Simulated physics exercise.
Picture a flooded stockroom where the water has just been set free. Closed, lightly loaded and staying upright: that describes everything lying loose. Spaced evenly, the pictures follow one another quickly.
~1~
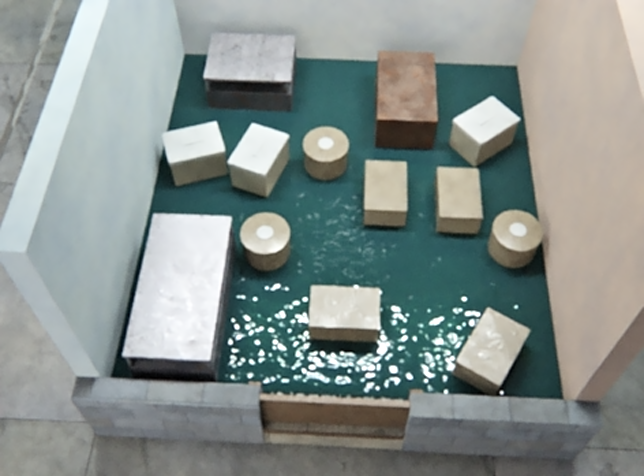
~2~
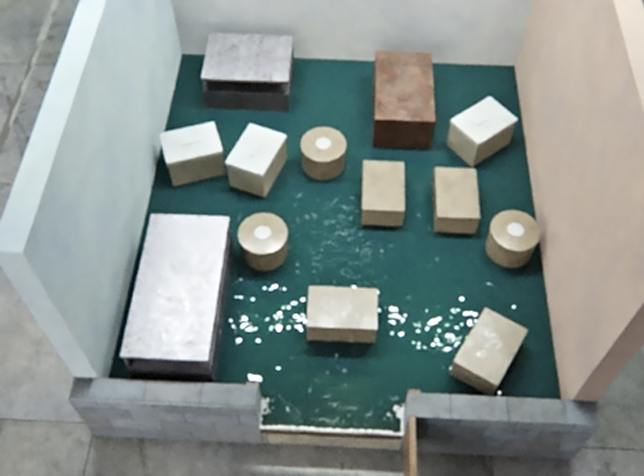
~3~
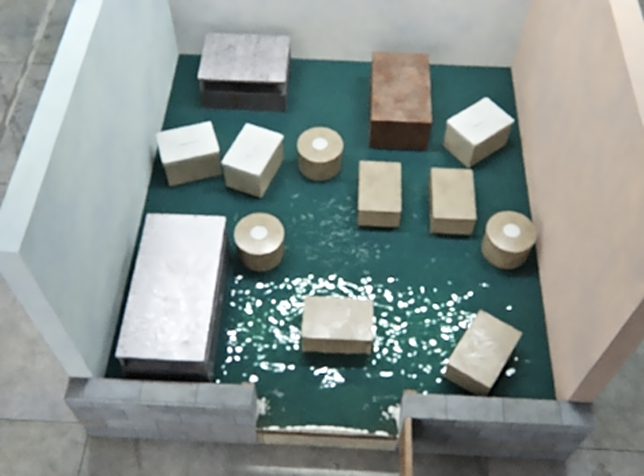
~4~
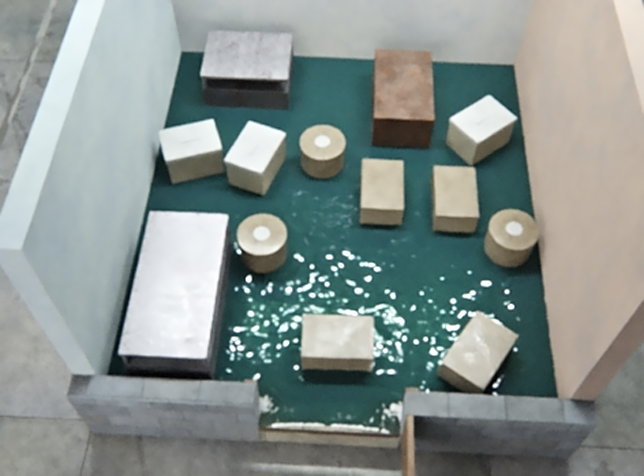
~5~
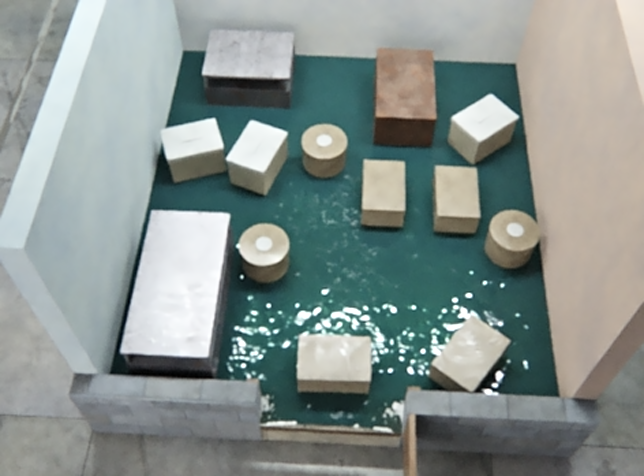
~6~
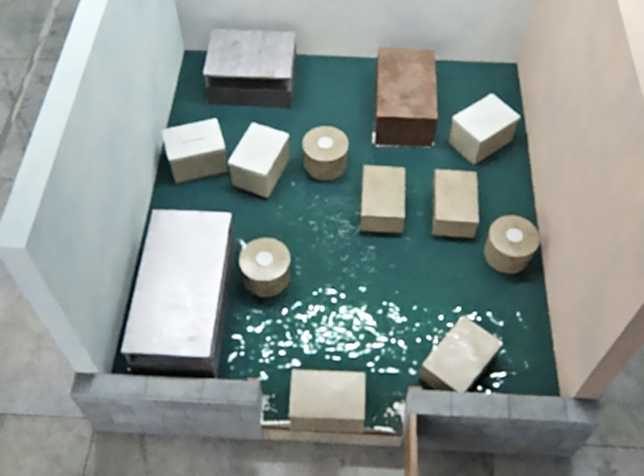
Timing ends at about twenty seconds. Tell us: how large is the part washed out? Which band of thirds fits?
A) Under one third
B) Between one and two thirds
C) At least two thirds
C, at least two thirds.
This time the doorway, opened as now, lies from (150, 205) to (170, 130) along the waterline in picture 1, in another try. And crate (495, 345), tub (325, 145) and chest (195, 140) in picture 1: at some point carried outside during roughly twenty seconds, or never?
Object one: Remains; object two: Leaves; object three: Leaves.
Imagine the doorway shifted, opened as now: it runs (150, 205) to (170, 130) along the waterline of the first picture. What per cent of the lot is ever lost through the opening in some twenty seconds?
My estimate is some 70 percent.
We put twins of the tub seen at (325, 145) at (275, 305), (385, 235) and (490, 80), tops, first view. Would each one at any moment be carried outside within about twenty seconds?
Taking them in turn: Flushed away, flushed away and held back.
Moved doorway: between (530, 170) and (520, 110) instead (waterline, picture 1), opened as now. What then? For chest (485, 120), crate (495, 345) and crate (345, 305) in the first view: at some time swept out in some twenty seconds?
The three give escape, no escape and no escape, in that order.
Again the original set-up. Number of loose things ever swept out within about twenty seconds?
Result - 8.
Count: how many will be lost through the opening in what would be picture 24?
The count is 3.
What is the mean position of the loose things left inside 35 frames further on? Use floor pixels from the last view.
Their centre sits close to (359, 287) on the floor of the last picture.
A moment on, 1 of 10 are out; 9 afloat.
Next, 3 of 10 are out; 7 afloat.
Later, 8 of 10 are out; 2 afloat.
In the end, 8 of 10 are out; 2 afloat.
